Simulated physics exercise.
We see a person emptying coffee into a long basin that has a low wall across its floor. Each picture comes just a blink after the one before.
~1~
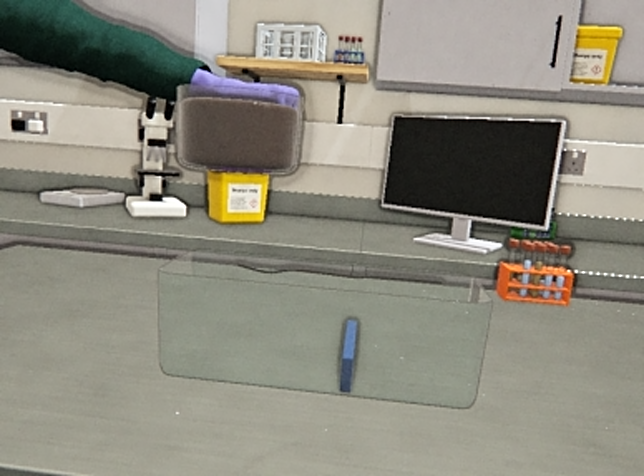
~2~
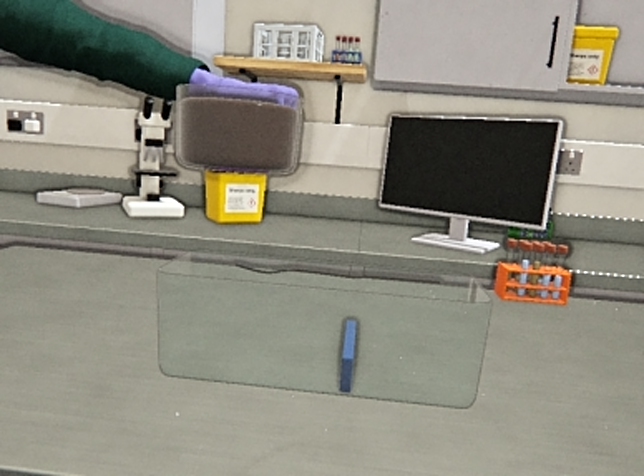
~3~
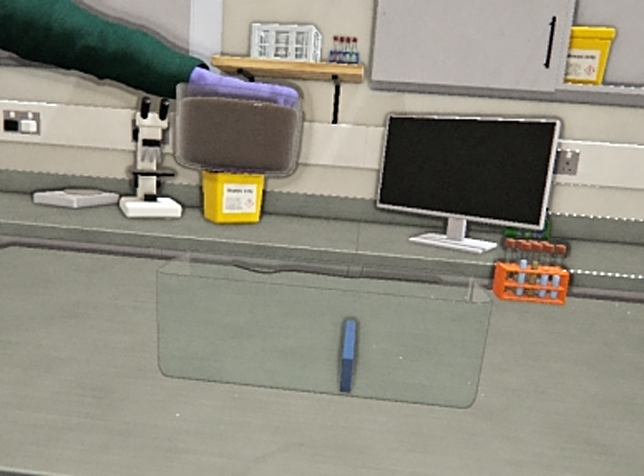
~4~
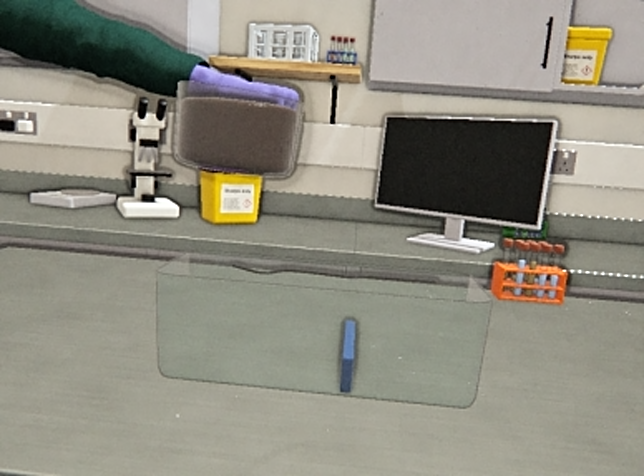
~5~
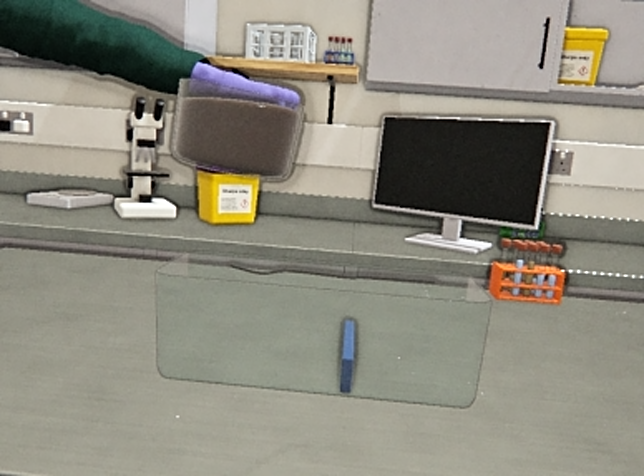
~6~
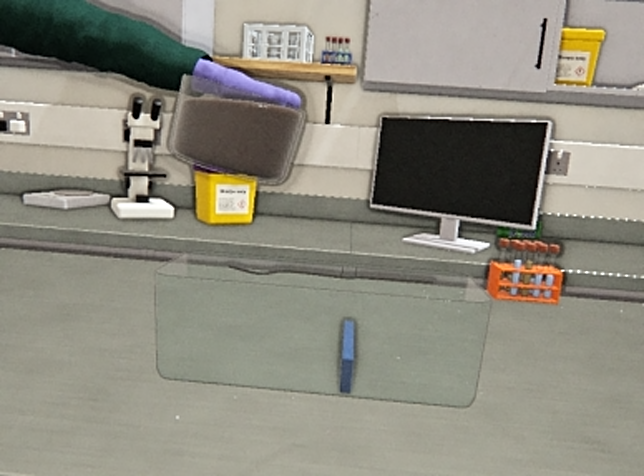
The clip shows a purple-gloved hand on a dark-green-sleeved arm holding a container of dark brown contents above a long, clear basin on a lab bench, first nearly level, then tilting it slightly down to the right.
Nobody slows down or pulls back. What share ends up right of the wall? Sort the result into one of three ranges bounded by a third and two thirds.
It falls in the middle range, a third to two thirds.
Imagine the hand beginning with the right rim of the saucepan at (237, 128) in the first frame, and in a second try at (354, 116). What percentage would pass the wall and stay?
Try one: 15 %; try two: 75 %.
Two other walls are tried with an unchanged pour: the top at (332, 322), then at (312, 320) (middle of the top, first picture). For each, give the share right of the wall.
In order, near 70 and 80 in a hundred.
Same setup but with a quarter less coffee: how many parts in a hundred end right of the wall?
Estimated share: Around 40 %.
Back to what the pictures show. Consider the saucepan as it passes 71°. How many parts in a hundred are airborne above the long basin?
Estimate: Some 30 per cent.
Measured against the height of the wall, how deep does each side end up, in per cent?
Left: 40 %. Right: 70 %.
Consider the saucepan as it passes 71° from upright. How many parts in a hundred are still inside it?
I'd reckon near 55 percent is still held at that tilt.
A moment on, the saucepan is tipped part way and 54 per cent is still to pour, 4 is left of the wall and 12 right of it.
Next, the saucepan is tipped right over and 6 per cent is still to pour, 30 is left of the wall and 55 right of it.
Then the saucepan is tipped right over and 0 per cent is still to pour, 45 is left of the wall and 54 right of it.
Later the saucepan is tipped right over and 0 per cent is still to pour, 45 is left of the wall and 54 right of it.
Finally, 45 per cent lies left of the wall, 53 right of it and 1 outside.
